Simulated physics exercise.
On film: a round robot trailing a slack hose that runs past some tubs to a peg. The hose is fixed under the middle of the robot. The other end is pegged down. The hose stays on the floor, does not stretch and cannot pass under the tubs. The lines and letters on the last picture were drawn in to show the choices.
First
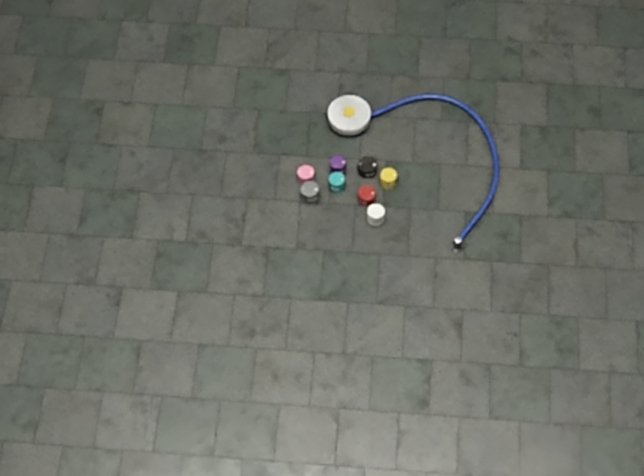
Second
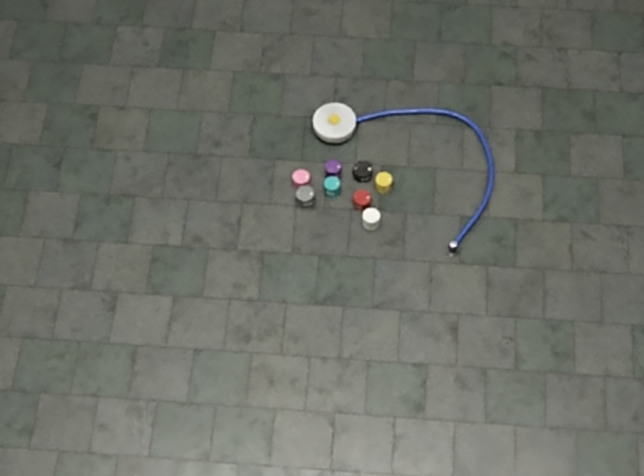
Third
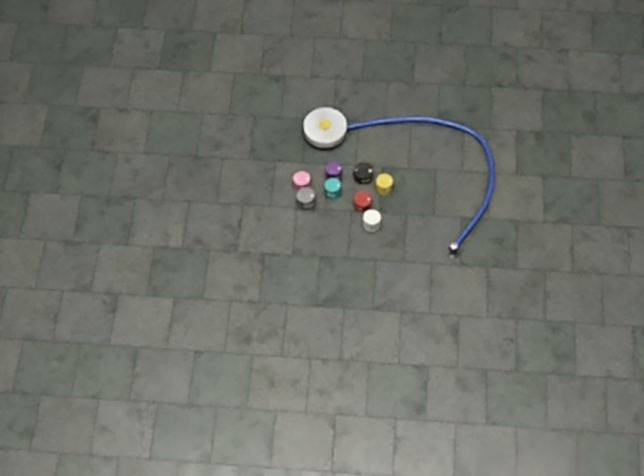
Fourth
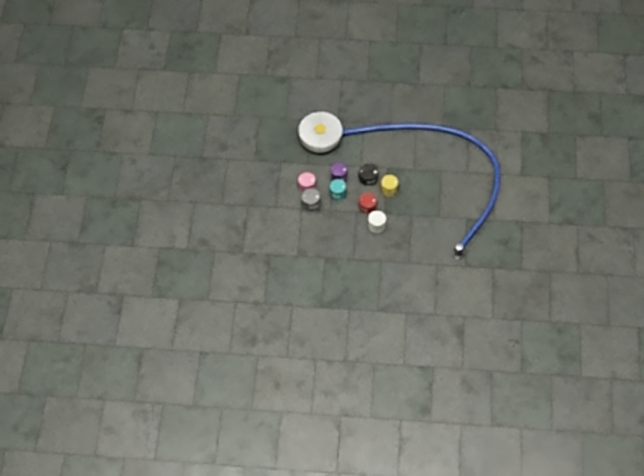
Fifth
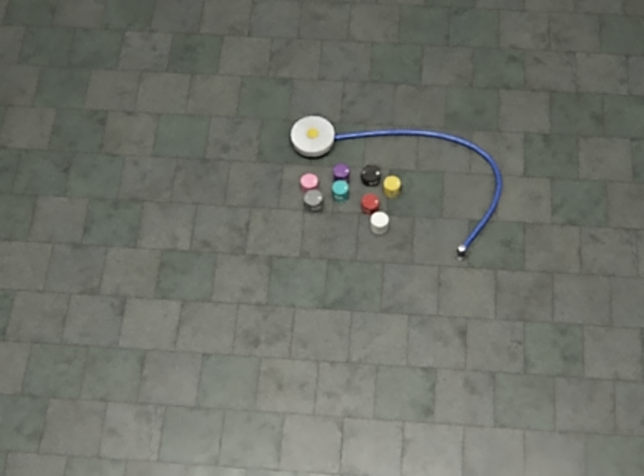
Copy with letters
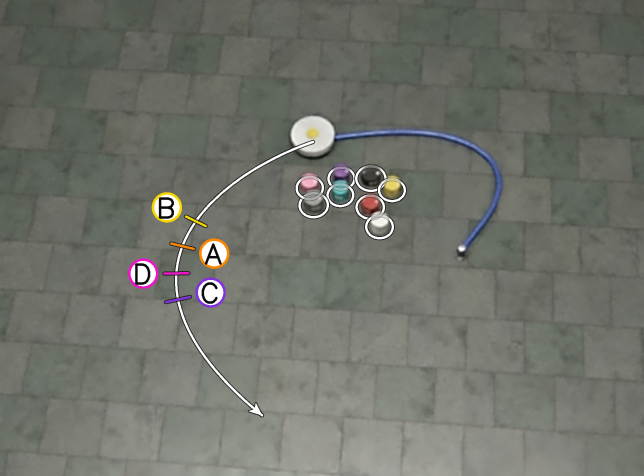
A round white robot with a blue cord trailing from it crept slowly left and slightly downward across gray tiles, drawing the cord's upper stretch straighter above a cluster of eight small colored tubs.
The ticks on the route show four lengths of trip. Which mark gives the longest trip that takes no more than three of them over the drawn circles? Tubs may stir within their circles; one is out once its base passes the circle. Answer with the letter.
It can go as far as B.
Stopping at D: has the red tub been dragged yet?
Yes.
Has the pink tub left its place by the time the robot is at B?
No.
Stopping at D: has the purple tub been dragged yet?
By then, yes.
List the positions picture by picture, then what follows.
The first picture shows yellow tub (389, 179); red tub (367, 196); pink tub (306, 176).
The second picture shows robot (335, 124); white tub (371, 219).
The third picture shows robot (325, 129); purple tub (334, 172).
The fourth picture shows robot (321, 133); black tub (369, 175).
The fifth picture shows robot (313, 138); yellow tub (392, 187); red tub (370, 204); pink tub (310, 185).
On the marked copy, A at (182, 246); B at (196, 221); C at (178, 300); D at (176, 273); the route from (313, 142) via (179, 257) to (262, 415).
Following B. Soon after the start, robot (267, 158).
Later, robot (224, 186).
In the end, robot (195, 217); purple tub (341, 177); black tub (367, 183); yellow tub (388, 190); two over the rings.
As for the rest, A has seven over the rings; C has seven over the rings; D has seven over the rings.
